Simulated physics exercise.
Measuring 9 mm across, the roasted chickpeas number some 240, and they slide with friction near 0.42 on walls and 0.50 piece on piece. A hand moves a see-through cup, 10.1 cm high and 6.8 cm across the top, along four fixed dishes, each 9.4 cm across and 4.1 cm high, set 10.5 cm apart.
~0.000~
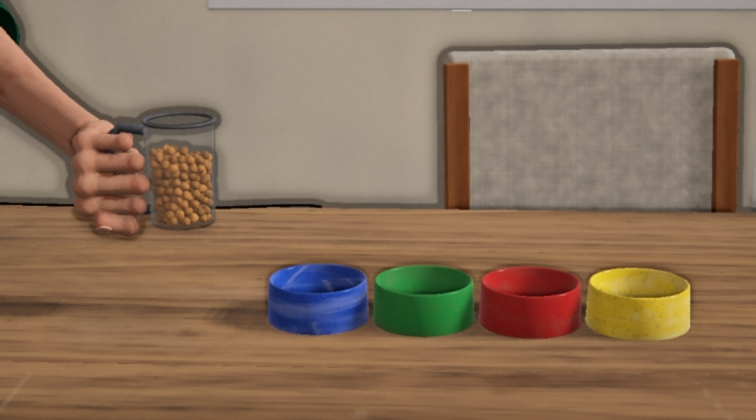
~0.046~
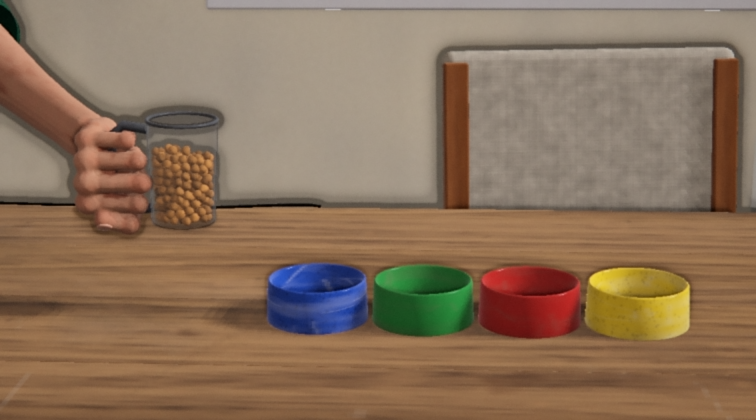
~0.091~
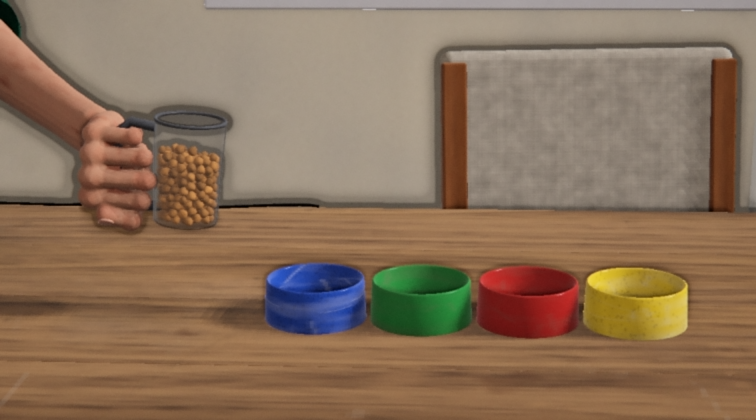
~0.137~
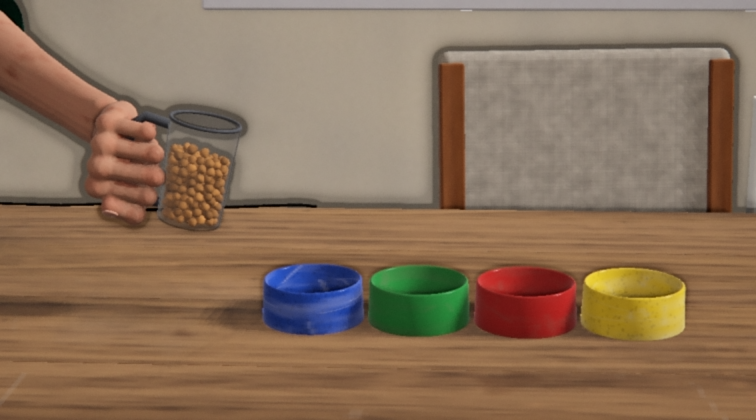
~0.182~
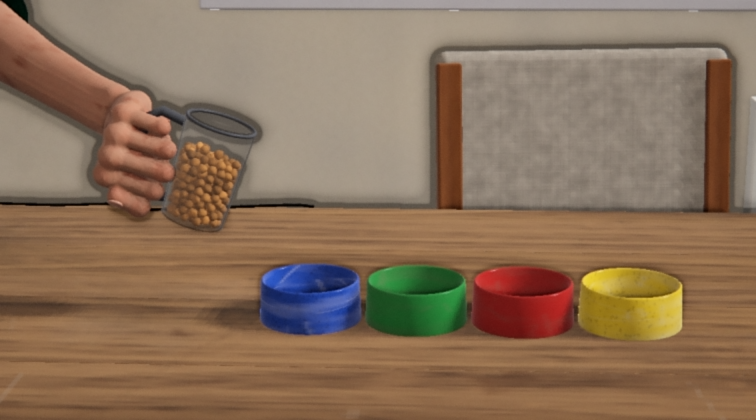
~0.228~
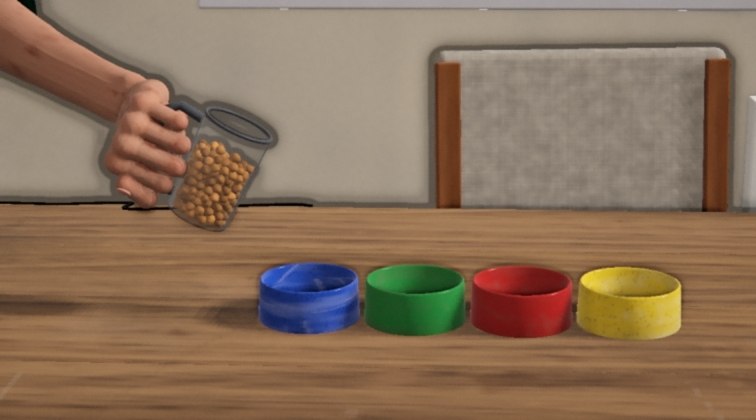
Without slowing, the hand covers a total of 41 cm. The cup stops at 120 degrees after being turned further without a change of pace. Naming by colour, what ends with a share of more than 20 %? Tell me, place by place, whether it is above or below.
Red dish: Above the mark; blue dish: Below the mark; green dish: Below the mark; yellow dish: Below the mark; counter: Below the mark.
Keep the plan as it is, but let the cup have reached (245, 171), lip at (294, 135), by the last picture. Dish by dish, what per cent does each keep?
Kept per dish: Red = 0, blue = 0, green = 0, yellow = 60.
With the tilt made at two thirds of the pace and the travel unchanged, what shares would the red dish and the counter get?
Shares: Red 20, counter 20.
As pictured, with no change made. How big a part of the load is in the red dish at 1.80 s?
Estimate: Near 70 %.
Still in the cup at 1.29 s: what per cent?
My estimate is about 0 per cent.
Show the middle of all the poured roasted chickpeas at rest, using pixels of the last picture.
Approximately (535, 307) in the last view.
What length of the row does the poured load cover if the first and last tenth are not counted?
I'd put it near 16 cm.
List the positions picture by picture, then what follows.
Cup at (181, 171), tilt 0 degrees, lip at (214, 121), moved 0.0 cm; middle of the pieces at (180, 178); blue dish at (318, 279); green dish at (424, 281); red dish at (531, 282); yellow dish at (639, 284), in the first frame.
Cup at (183, 171), tilt 1 degrees, lip at (217, 121), moved 0.2 cm; middle of the pieces at (182, 177), in the second frame.
Cup at (188, 171), tilt 5 degrees, lip at (226, 124), moved 0.9 cm; middle of the pieces at (187, 177), in the third frame.
Cup at (197, 171), tilt 12 degrees, lip at (240, 129), moved 2.1 cm; middle of the pieces at (195, 177), in the fourth frame.
Cup at (207, 171), tilt 19 degrees, lip at (255, 135), moved 3.3 cm; middle of the pieces at (204, 177), in the fifth frame.
Cup at (218, 171), tilt 26 degrees, lip at (271, 140), moved 4.5 cm; middle of the pieces at (214, 176); blue dish at (309, 278); green dish at (415, 280); red dish at (522, 281); yellow dish at (630, 283). Its pace works out near 155 degrees a second; the hand travels 27 cm a second, in the sixth frame.
After 0.87 s, tilt 119 degrees; cup holds 85 %, green 10 %.
After 1.29 s, tilt 120 degrees; cup holds 0 %, red 75 %, green 5 %, yellow 5 %.
Then, at 1.80 s, tilt 120 degrees; cup holds 0 %, red 70 %, green 5 %, yellow 10 %.
At rest (2.1 s), red 70 %, blue 0 %, green 5 %, yellow 10 %, counter 10 %.
